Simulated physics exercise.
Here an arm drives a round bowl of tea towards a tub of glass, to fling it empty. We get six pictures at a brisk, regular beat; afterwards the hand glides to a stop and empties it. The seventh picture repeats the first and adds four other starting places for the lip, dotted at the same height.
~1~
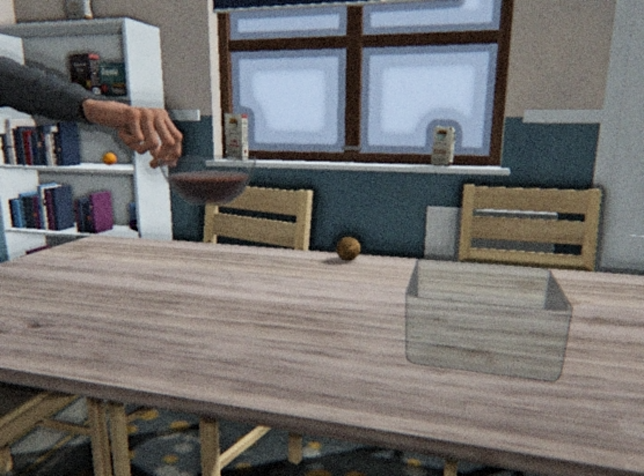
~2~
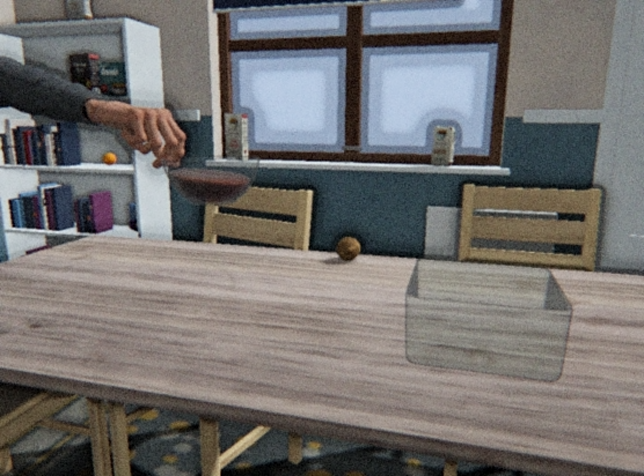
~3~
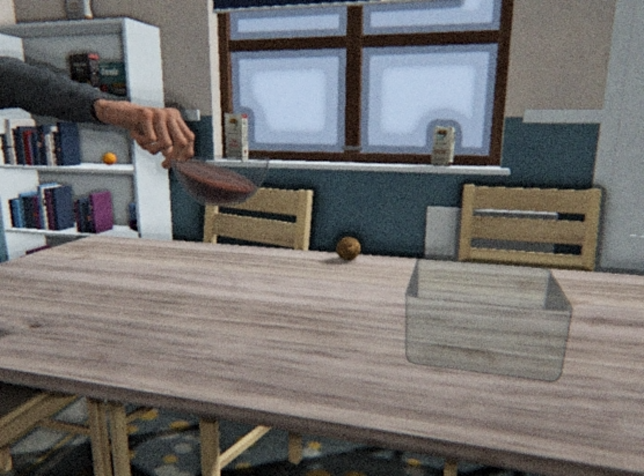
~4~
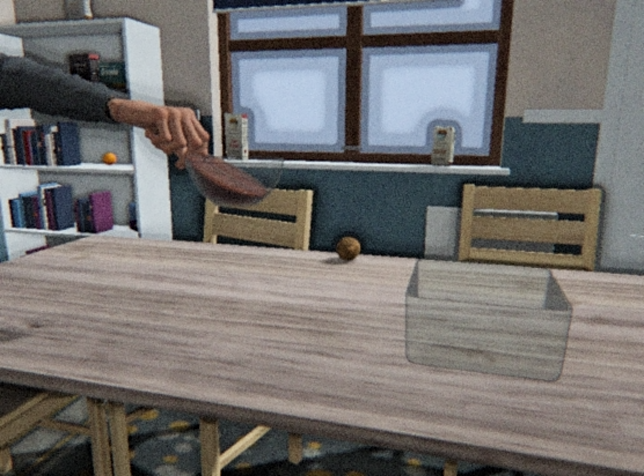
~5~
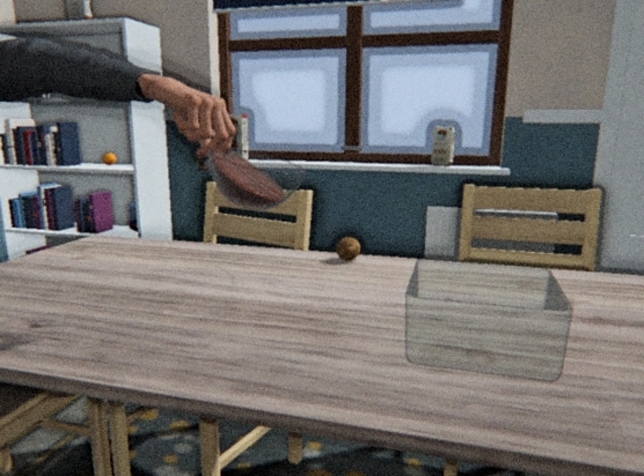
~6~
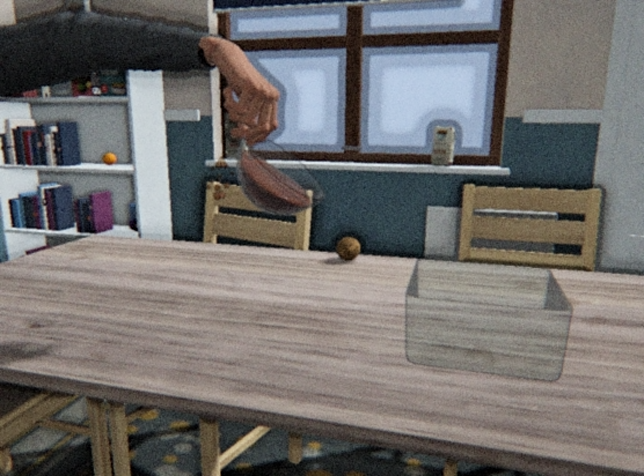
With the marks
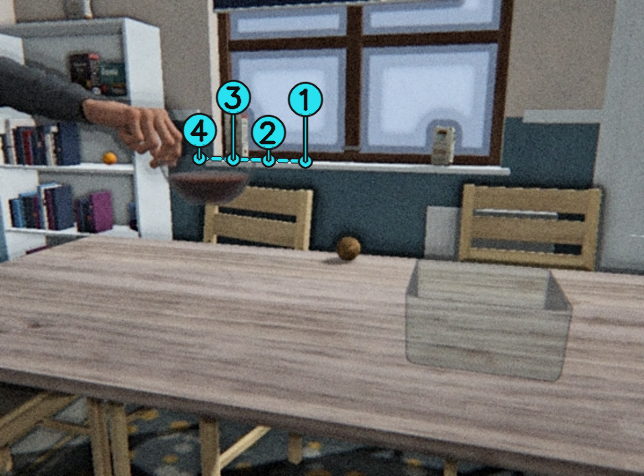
An arm in a dark sleeve reaches in from the left, holding a clear round bowl of reddish-brown liquid above a pale wooden table, seen from a fixed view facing a window. A small brown ball and a clear glass tub sit on the table, with two wooden chairs behind and white bookshelves at left. The hand carries the bowl rightward, lowering it slightly and tilting it increasingly toward the right.
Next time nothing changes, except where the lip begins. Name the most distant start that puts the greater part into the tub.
I would pick spot 1.
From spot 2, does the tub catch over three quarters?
No, it does not.
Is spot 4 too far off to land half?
Yes, it does.
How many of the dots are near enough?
One of them.
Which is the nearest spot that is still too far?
2 it is.
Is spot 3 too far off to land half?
Yes, that goes wrong.
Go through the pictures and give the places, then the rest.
Upright, lip at (251, 159); tub from (405, 360) to (561, 380); nothing has left yet, in the first frame.
Upright, lip at (254, 159); nothing has left yet, in the second frame.
Upright, lip at (264, 160); nothing has left yet, in the third frame.
Upright, lip at (280, 161); tea is over the rim, down to (191, 158), in the fourth frame.
Tipped about 13°, lip at (302, 173); tea is over the rim, down to (205, 169), in the fifth frame.
Tipped about 40°, lip at (322, 197); tea is over the rim, down to (220, 198), in the sixth frame.
On the marked copy, 1 at (305, 161); 2 at (268, 160); 3 at (233, 159); 4 at (199, 158).
For spot 1, about 65 % lands in the tub, 9 % falls short and 26 % goes beside or beyond.
For spot 2, about 26 % lands in the tub, 66 % falls short and 8 % goes beside or beyond.
For spot 3, about 0 % lands in the tub, 97 % falls short and 3 % goes beside or beyond.
For spot 4, about 0 % lands in the tub, 100 % falls short.
